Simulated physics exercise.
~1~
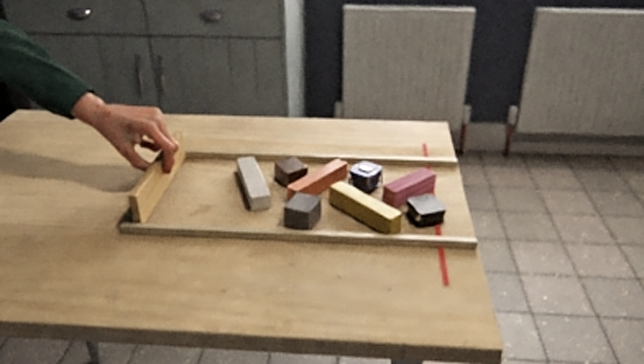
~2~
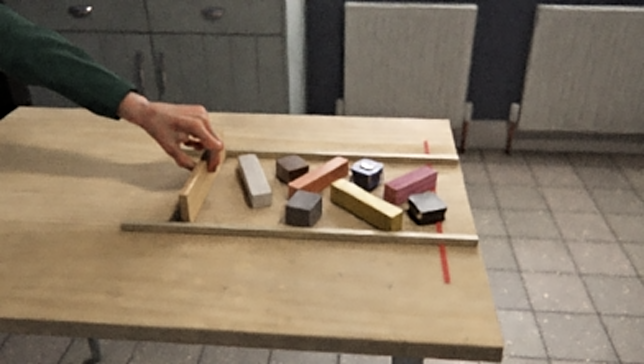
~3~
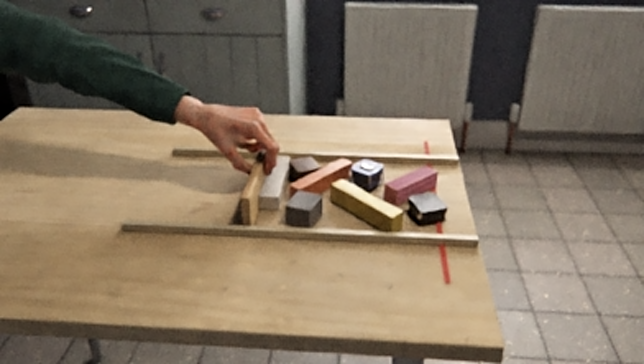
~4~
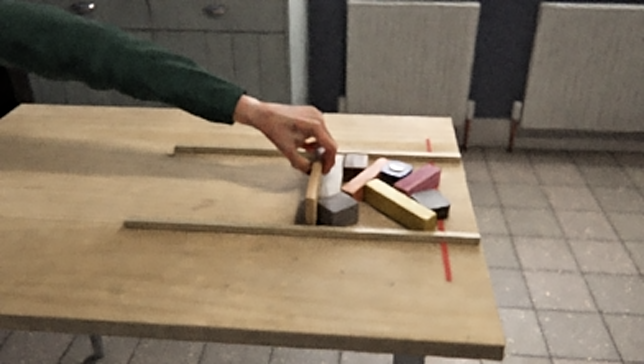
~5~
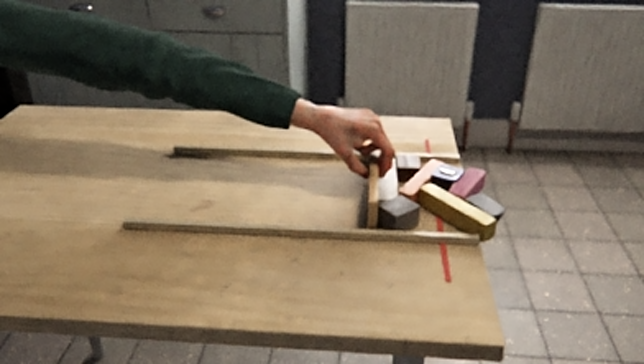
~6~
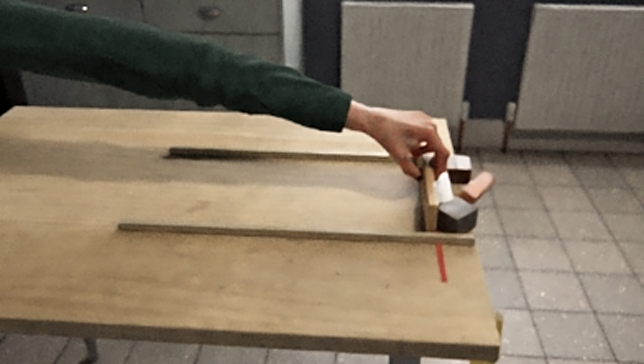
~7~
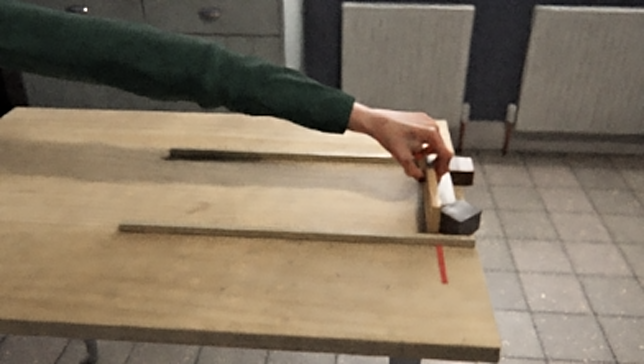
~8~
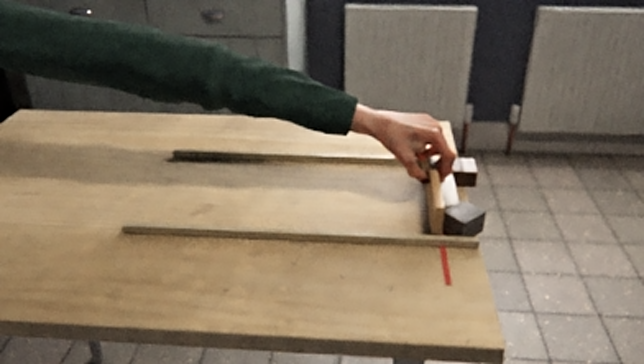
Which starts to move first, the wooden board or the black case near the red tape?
The wooden board starts first, pushed along by the hand. The black case is only shifted later, once the pieces have been bunched together and driven toward the table's edge.
